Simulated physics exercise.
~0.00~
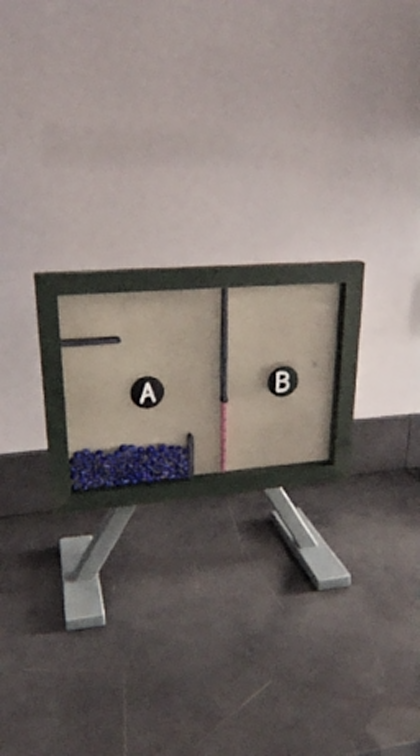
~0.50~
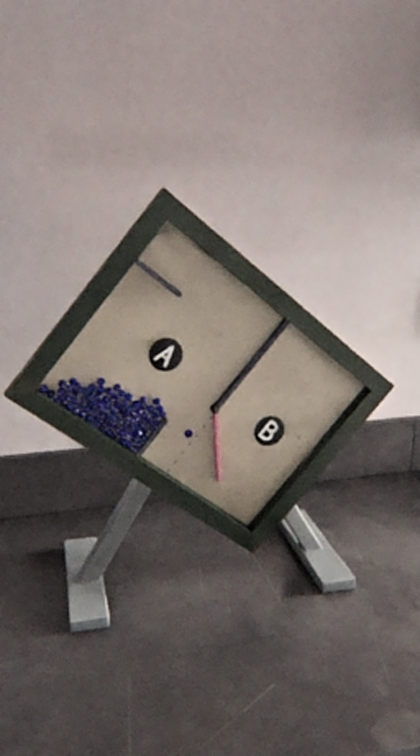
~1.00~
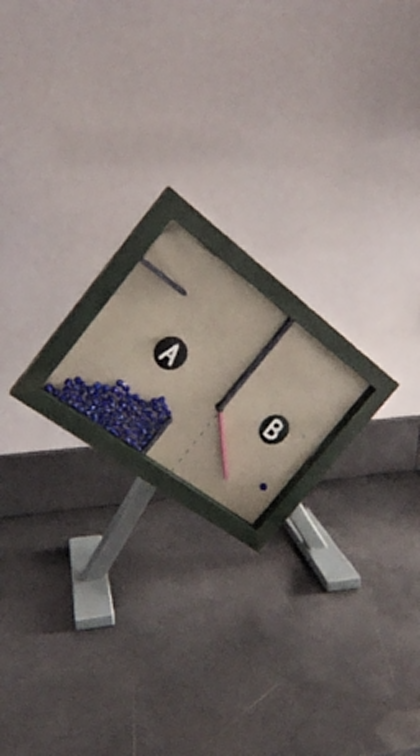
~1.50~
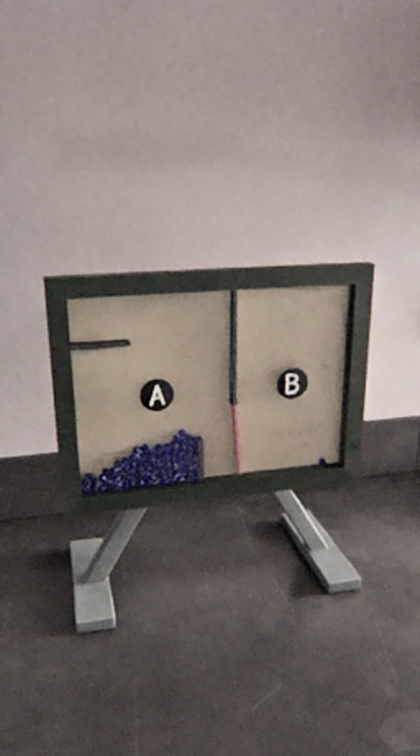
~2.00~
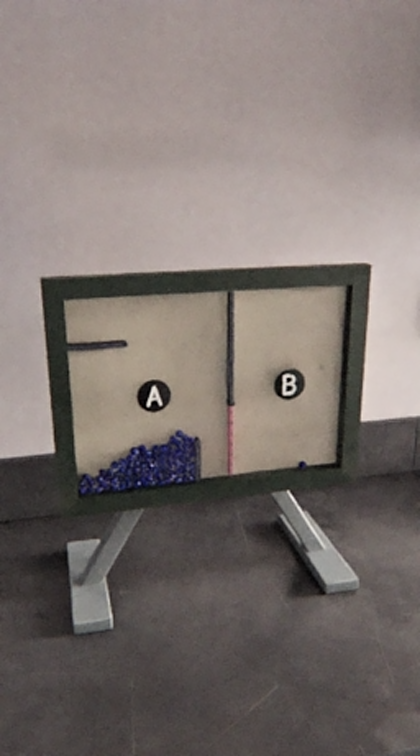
The video shows a framed, clear-fronted case of dark blue beads, marked A and B, tilting clockwise as a few beads slip past a pink flap into the right side, then swinging back level, with nearly all the beads heaped at lower left.
